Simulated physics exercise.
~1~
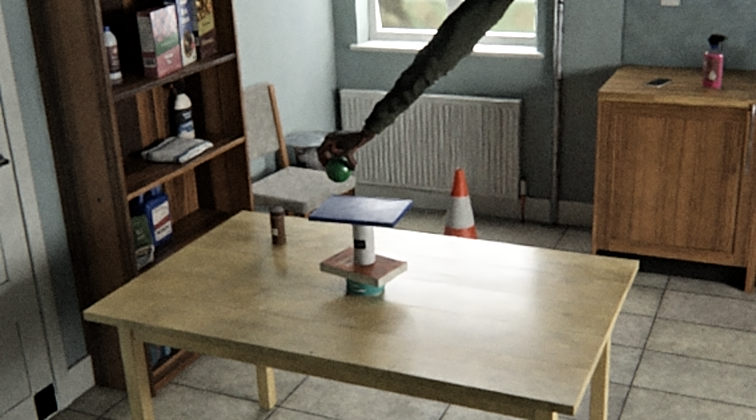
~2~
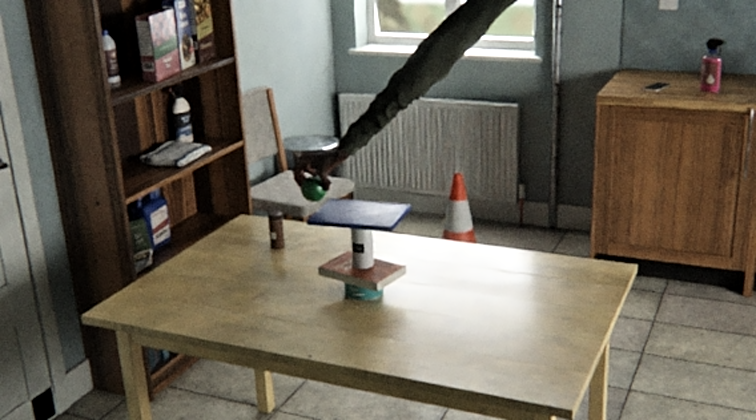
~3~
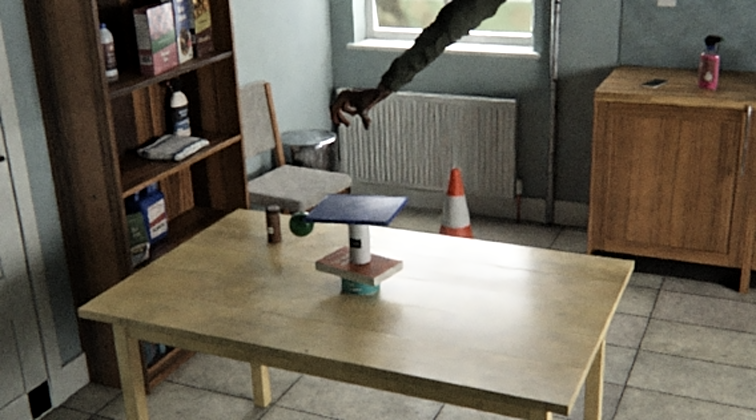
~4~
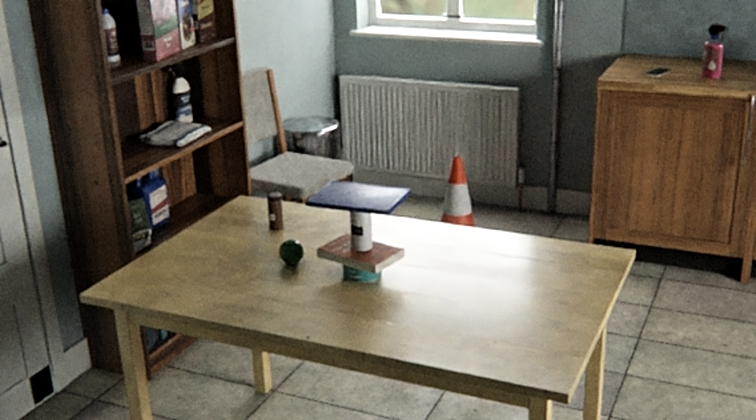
A hand releases a green apple beside the blue-topped pile, and it drops onto the table.
